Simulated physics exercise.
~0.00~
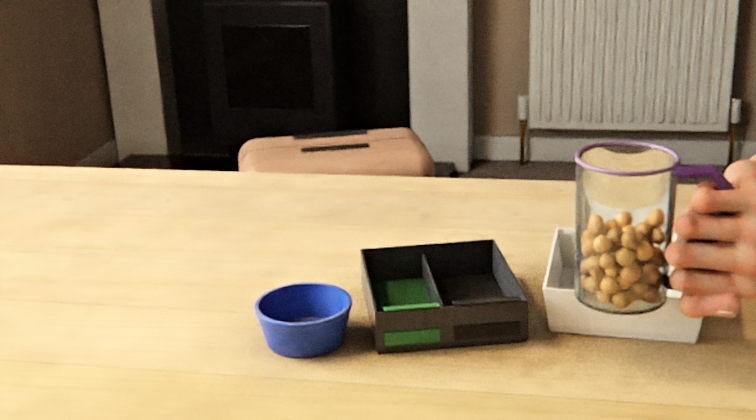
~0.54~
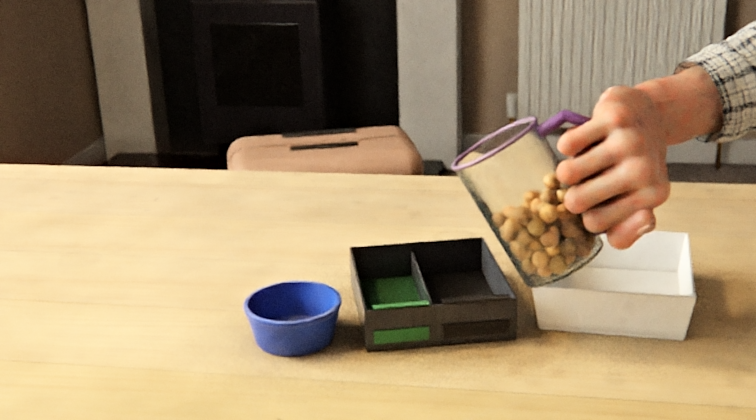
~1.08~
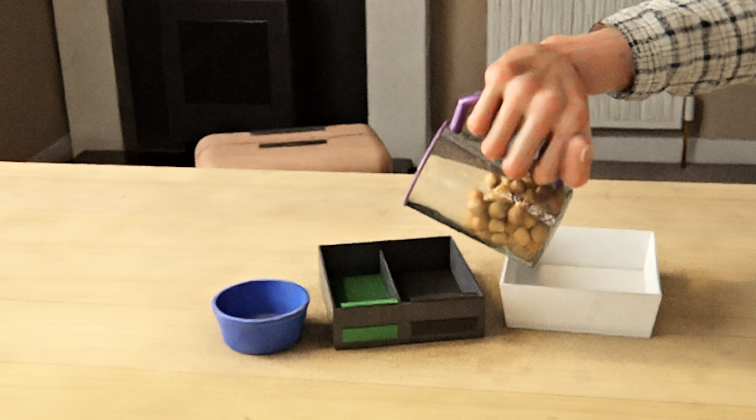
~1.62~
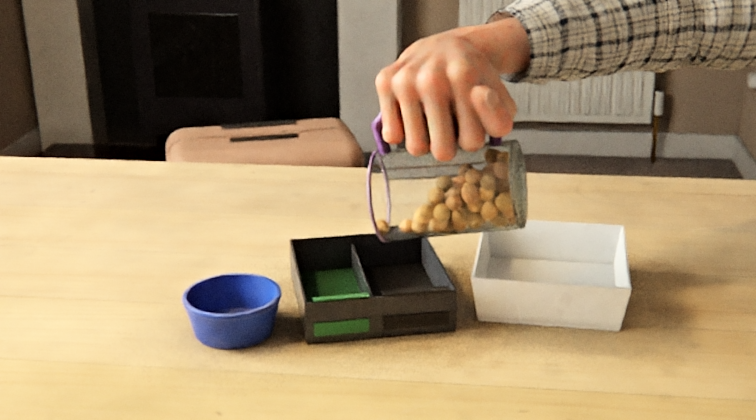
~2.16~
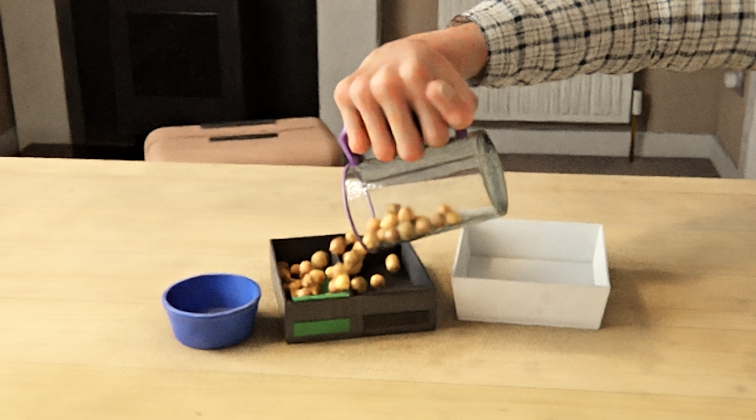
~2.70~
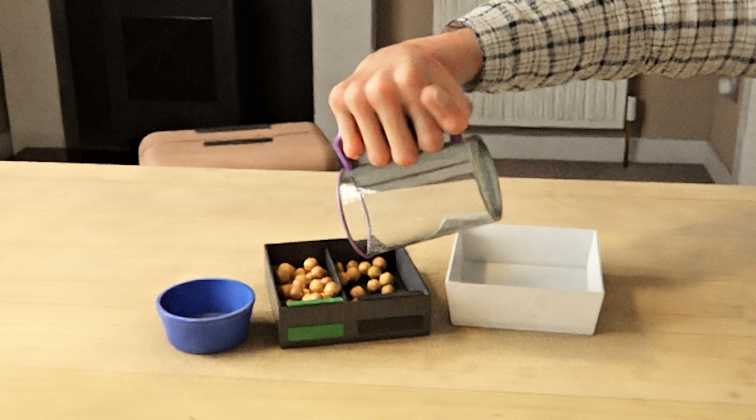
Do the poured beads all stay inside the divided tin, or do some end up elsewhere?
They all stay inside the divided tin, with beads in both the green and black sections. The blue dish, the white tin and the table around them get none.
